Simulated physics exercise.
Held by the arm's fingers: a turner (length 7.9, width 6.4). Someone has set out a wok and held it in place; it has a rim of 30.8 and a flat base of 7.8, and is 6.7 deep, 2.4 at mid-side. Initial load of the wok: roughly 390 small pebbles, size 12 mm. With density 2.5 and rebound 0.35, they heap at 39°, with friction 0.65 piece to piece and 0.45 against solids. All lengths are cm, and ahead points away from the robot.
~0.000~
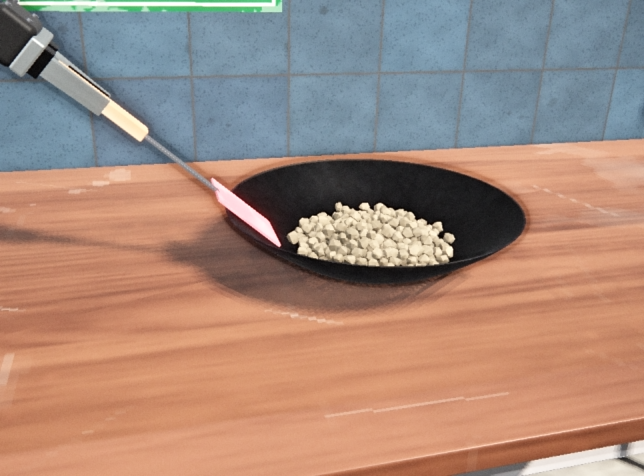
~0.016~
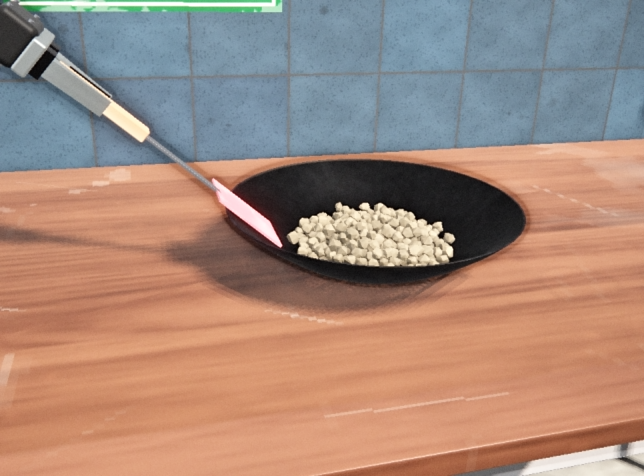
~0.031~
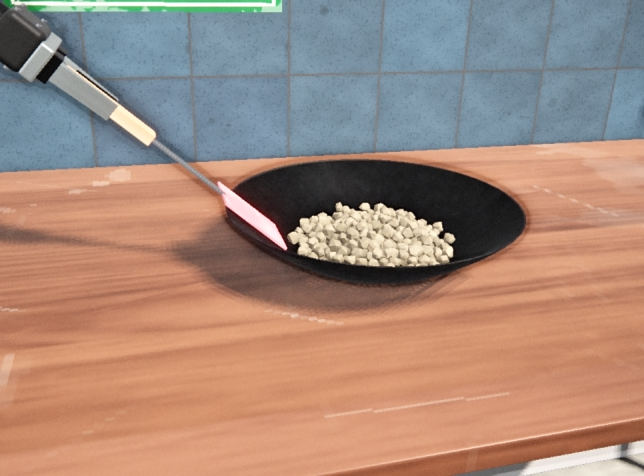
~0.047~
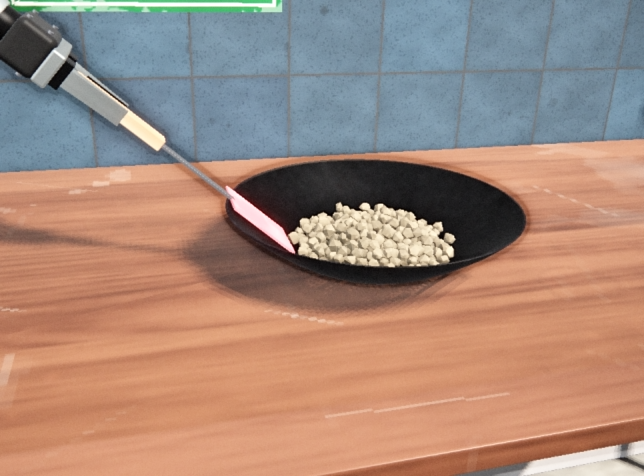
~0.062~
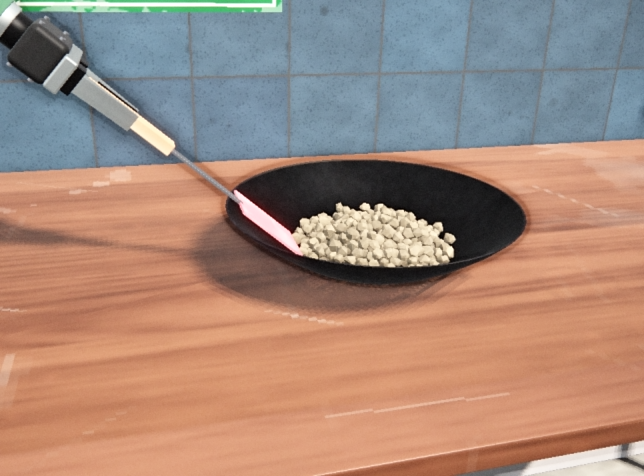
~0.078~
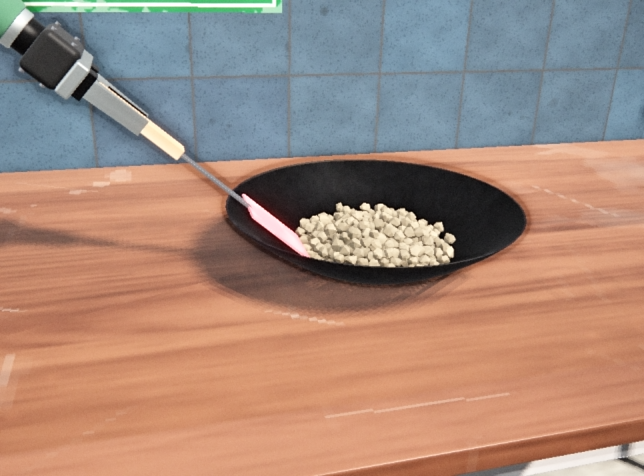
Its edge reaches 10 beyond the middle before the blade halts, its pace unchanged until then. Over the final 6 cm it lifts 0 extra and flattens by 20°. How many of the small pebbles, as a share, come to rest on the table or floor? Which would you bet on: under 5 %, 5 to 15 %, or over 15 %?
I would bet on 5 to 15 %.
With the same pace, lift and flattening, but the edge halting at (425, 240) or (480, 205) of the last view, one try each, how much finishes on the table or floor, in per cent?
Try 1: Approx. 0 %; try 2: Approx. 25 %.
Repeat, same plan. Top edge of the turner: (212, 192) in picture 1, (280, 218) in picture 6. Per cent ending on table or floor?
My guess would be close to 25 per cent.
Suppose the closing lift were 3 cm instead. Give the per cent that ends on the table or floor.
Roughly 5 percent of it.
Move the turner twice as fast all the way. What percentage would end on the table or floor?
The share on the table or floor would be about 20 percent.
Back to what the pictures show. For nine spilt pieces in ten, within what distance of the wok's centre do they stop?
That works out to near 25 cm.
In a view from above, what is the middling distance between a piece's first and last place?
It comes to some 6 cm.
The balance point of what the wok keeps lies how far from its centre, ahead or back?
Ahead of centre, roughly 6.0 centimetres.
By 0.20 s, sloping 42°, highest piece 6 above the table; 391 in the wok.
By 0.32 s, sloping 37°, highest piece 8 above the table; 391 in the wok.
By 0.59 s, sloping 22°, highest piece 9 above the table; 361 in the wok, 30 on the table or floor.
By 1.64 s, sloping 22°, highest piece 9 above the table; 360 in the wok, 31 on the table or floor.
Final count, 360 in the wok, 31 on the table or floor. That is 8 % on the table or floor.
